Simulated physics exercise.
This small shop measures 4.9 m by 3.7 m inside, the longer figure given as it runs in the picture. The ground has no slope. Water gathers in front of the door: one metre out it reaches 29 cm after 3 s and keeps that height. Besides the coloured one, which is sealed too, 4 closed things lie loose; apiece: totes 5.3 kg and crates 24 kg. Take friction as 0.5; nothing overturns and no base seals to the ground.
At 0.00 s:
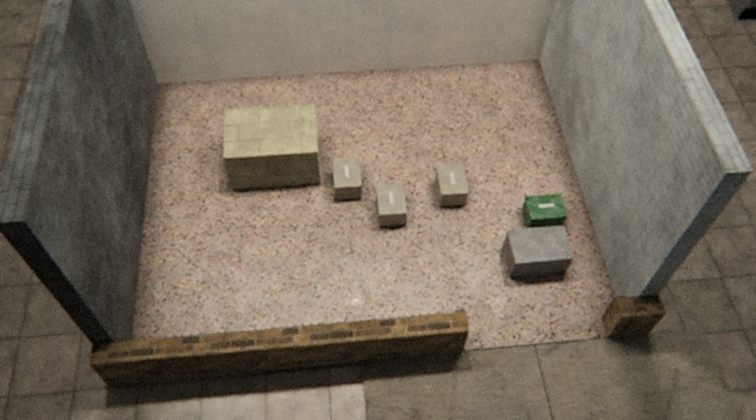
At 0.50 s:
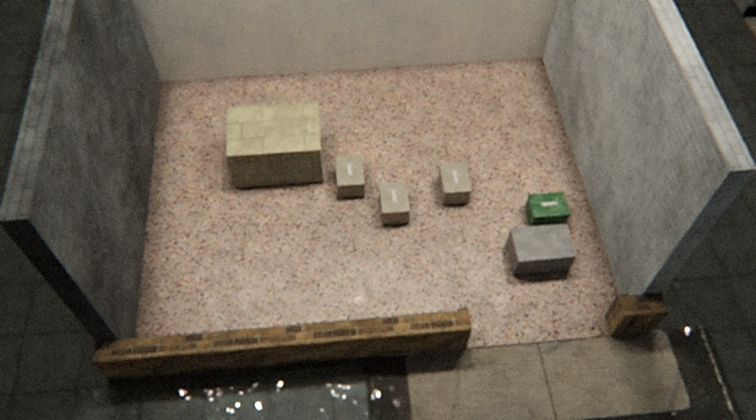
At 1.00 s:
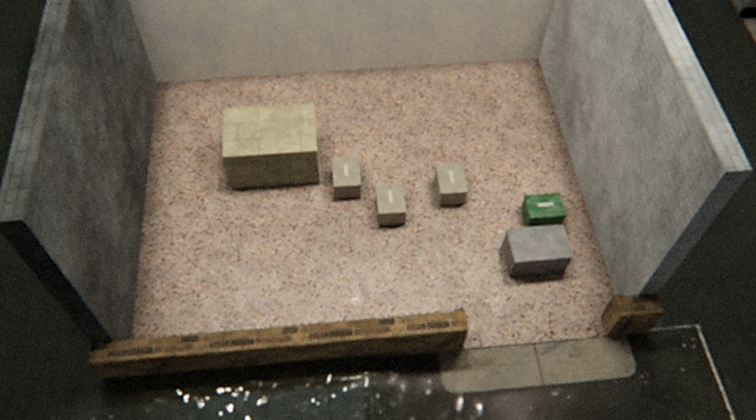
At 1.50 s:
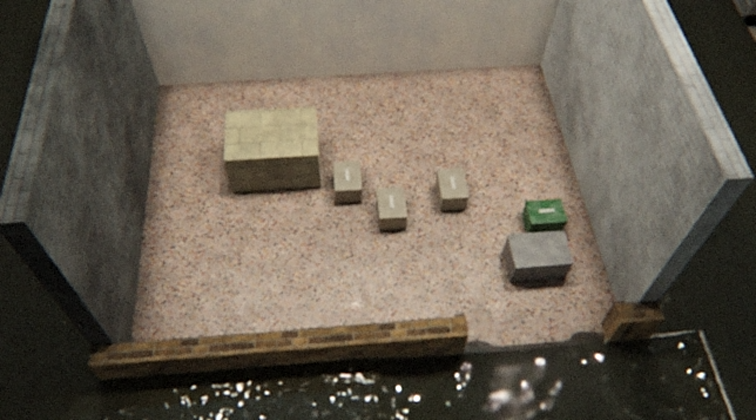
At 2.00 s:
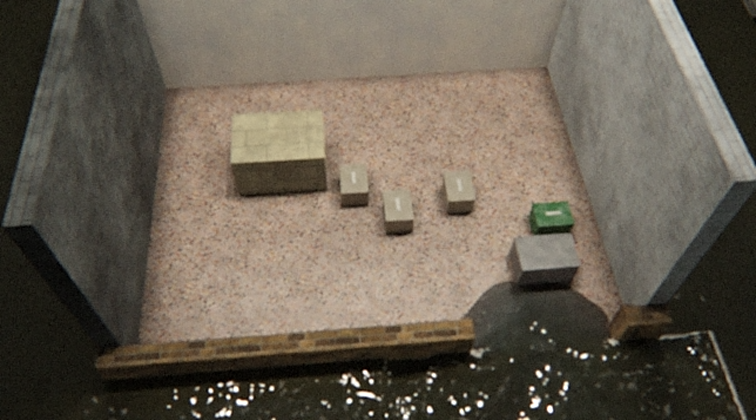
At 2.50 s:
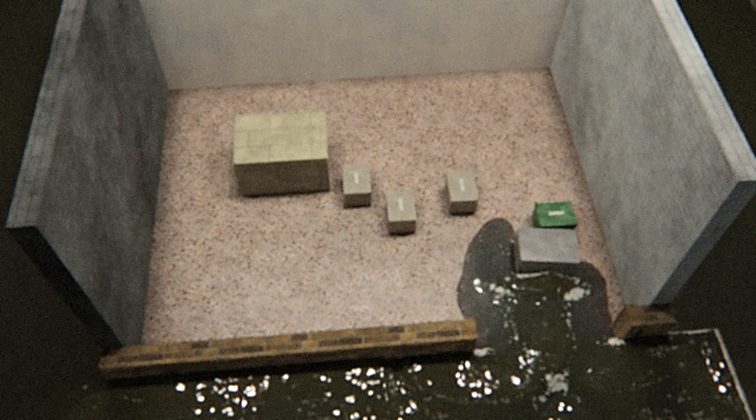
Small walled shop with pink speckled floor, dark water covering the paving outside, then spreading through the doorway around a grey box.
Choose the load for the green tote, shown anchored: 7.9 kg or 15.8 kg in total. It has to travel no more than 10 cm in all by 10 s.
Verdict: Neither weight holds it.
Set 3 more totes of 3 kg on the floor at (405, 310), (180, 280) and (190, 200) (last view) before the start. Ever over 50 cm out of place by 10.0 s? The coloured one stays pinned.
In turn: Less, more, past it.
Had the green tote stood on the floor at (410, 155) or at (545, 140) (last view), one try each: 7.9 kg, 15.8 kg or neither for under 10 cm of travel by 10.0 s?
In turn: Neither holds; neither is enough.
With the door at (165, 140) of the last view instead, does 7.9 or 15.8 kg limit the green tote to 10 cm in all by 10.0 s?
In that case neither weight holds it.
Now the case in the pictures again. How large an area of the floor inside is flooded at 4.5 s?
About 11.5 m2.
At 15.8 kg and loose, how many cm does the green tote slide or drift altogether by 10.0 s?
Some 400 cm in all.
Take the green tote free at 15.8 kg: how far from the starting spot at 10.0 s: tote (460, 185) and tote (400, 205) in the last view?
In turn: 350 cm, 200 cm.
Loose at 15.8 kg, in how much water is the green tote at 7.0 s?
Roughly 24 cm.
After 3.5 s the green tote would be 40 cm from its start with 7.9 kg and 26 cm from its start with 15.8 kg; 2 cm of water round it then.
After 4.5 s the green tote would be 163 cm from its start with 7.9 kg and 119 cm from its start with 15.8 kg; 7 cm of water round it then.
After 7.0 s the green tote would be 246 cm from its start with 7.9 kg and 223 cm from its start with 15.8 kg; 24 cm of water round it then.
After 10.0 s the green tote would be 434 cm from its start with 7.9 kg and 285 cm from its start with 15.8 kg; 19 cm of water round it then.
